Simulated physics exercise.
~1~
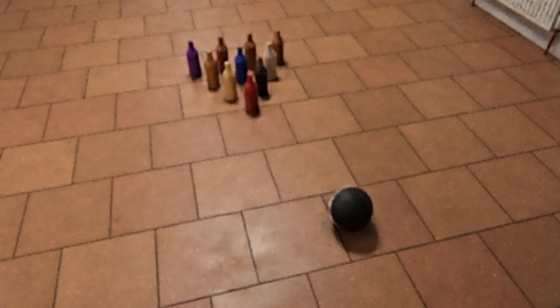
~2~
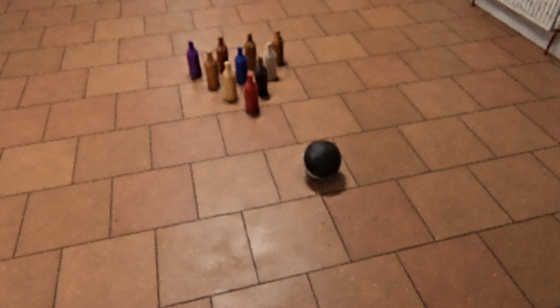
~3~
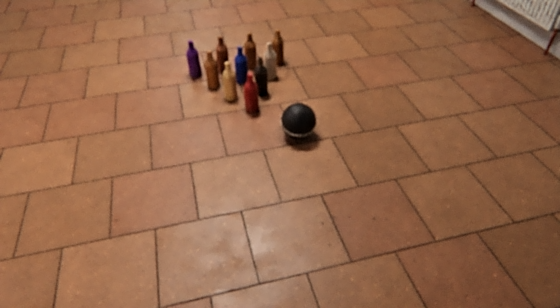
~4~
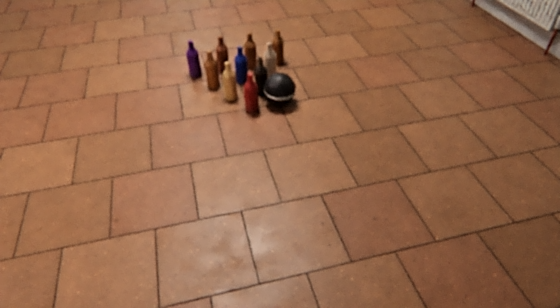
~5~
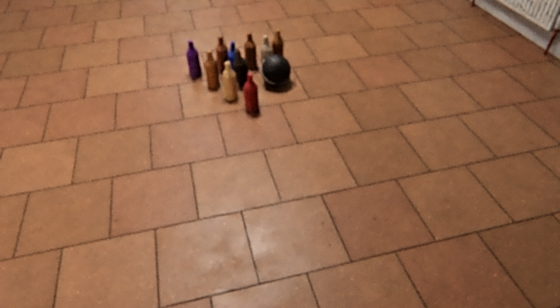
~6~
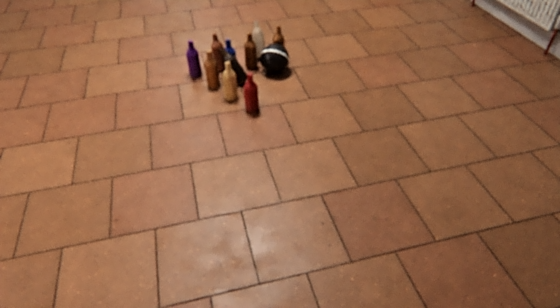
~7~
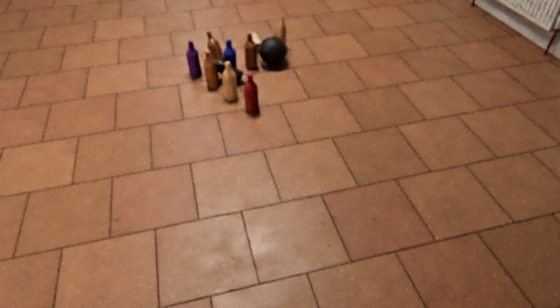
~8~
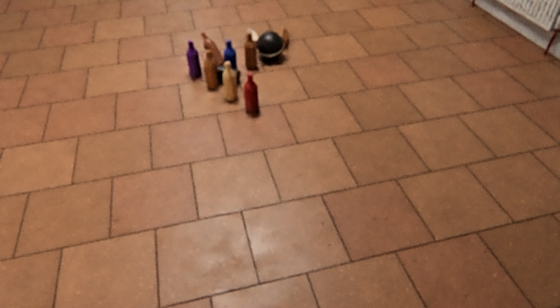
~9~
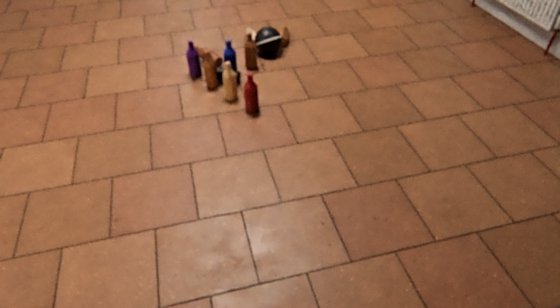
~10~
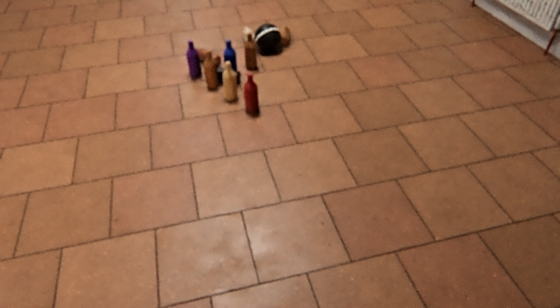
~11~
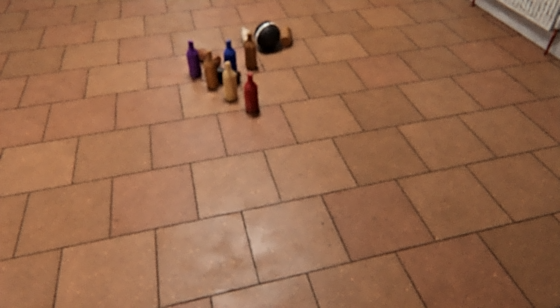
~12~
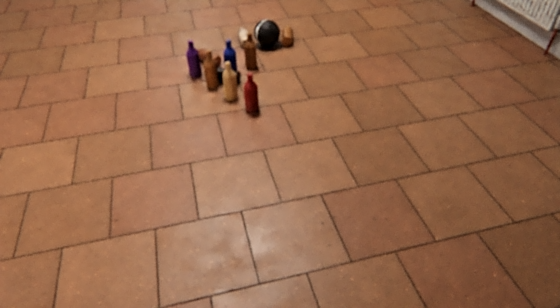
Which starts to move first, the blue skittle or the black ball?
The black ball moves first, rolling across the tiles while the blue skittle is still standing in its place. The blue skittle shifts only after the ball has reached the group.
A black ball with a pale band sits on a floor of terracotta tiles, seen from above at a slant, with a wedge of bottle-shaped skittles beyond it. Purple stands at the left, red at the front, and blue, yellowish and brown ones among the rest. The ball rolls away and to the left, passes right of the red skittle and pushes into the right side of the group. Several skittles topple, and the blue one shifts slightly but stays up. The ball slows, still turning at the back beside fallen skittles, while red and purple stand unmoved.
